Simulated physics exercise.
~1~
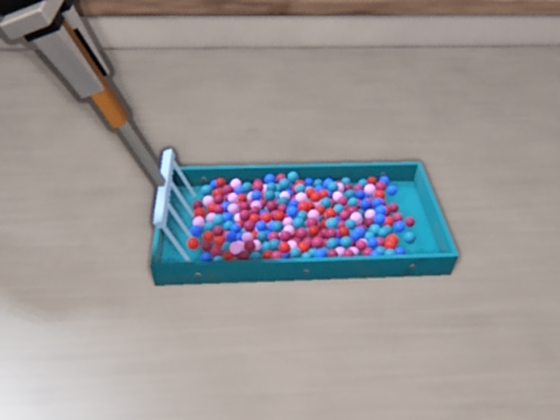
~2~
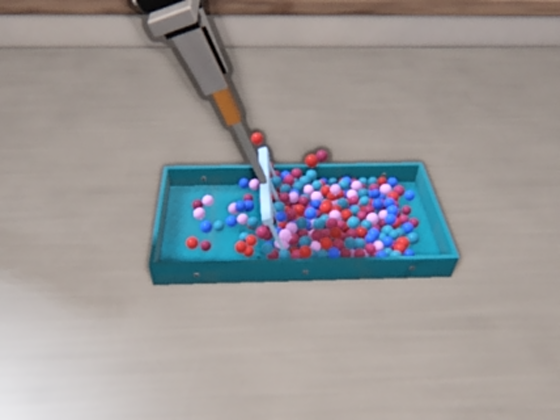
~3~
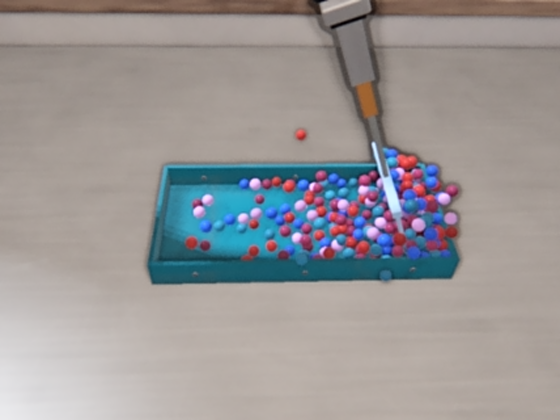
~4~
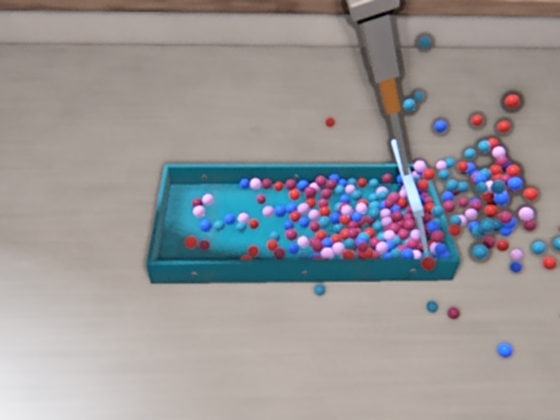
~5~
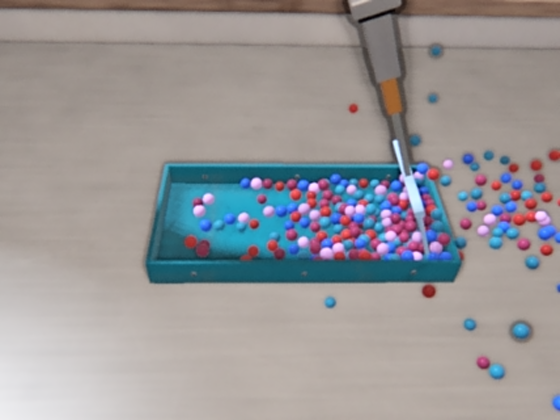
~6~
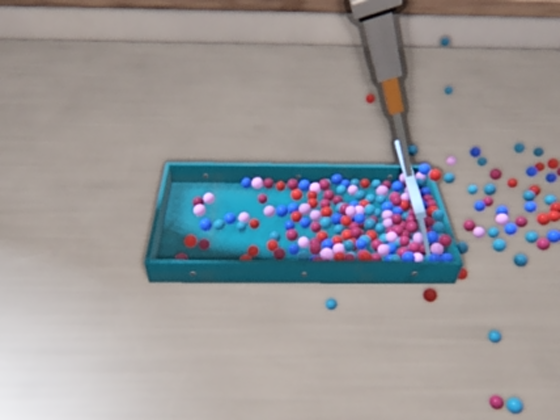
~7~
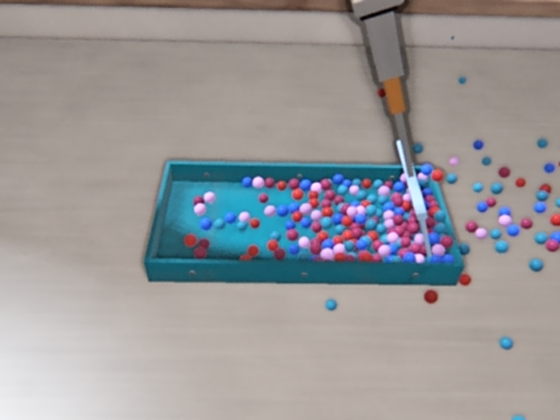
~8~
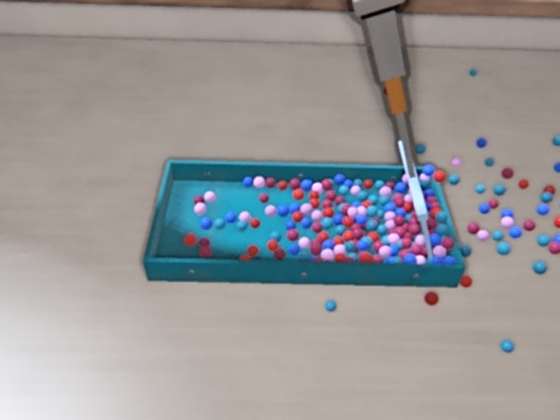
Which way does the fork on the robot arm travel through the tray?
The fork travels to the right, going from the left end of the tray to near its right end.
Colourful balls are pushed right along a teal tray by a robot's fork, and many spill out.
